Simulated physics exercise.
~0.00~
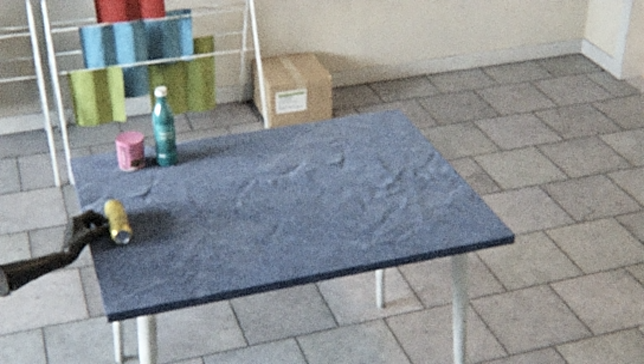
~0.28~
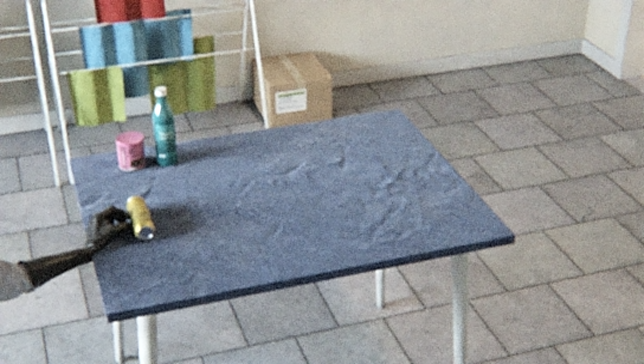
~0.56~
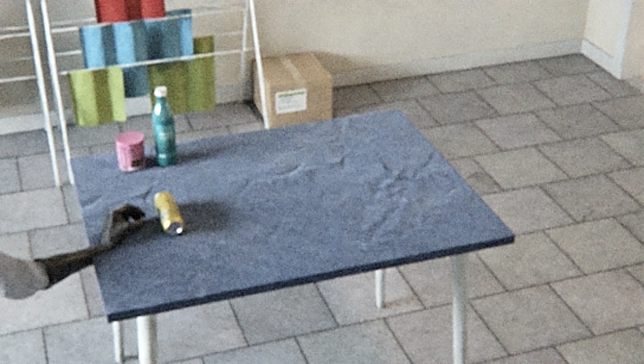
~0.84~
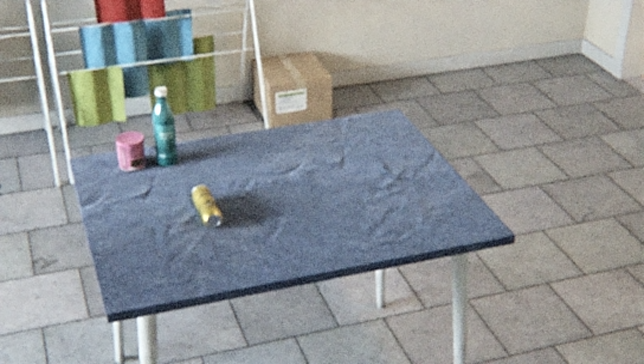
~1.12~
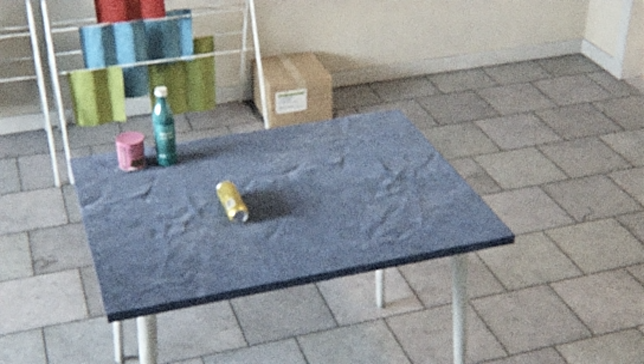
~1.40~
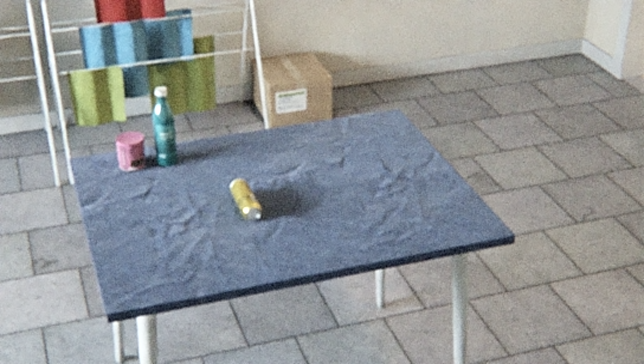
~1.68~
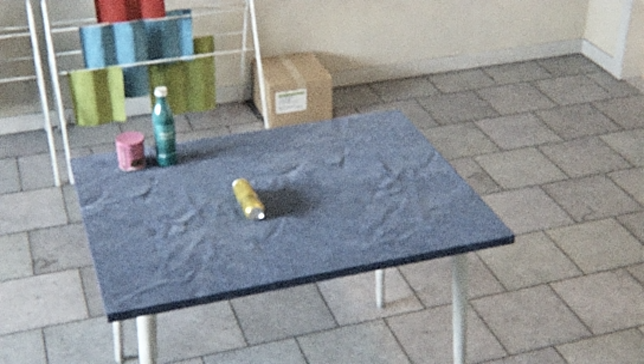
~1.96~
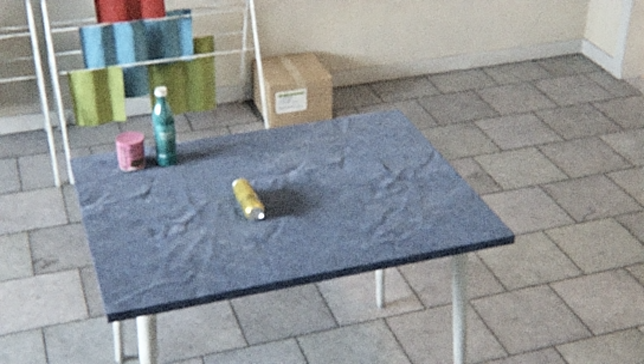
A yellow can lies on its side near the left edge of a blue-grey table, with a dark-gloved hand against it. The hand pushes the can to the right, then lets go and draws back out of view. The can keeps travelling across the wrinkled tabletop, turning a little as it goes, while a pink tin and a turquoise bottle stay in place behind it. It slows near the middle of the table and comes to rest there, still on its side and well short of the right edge.
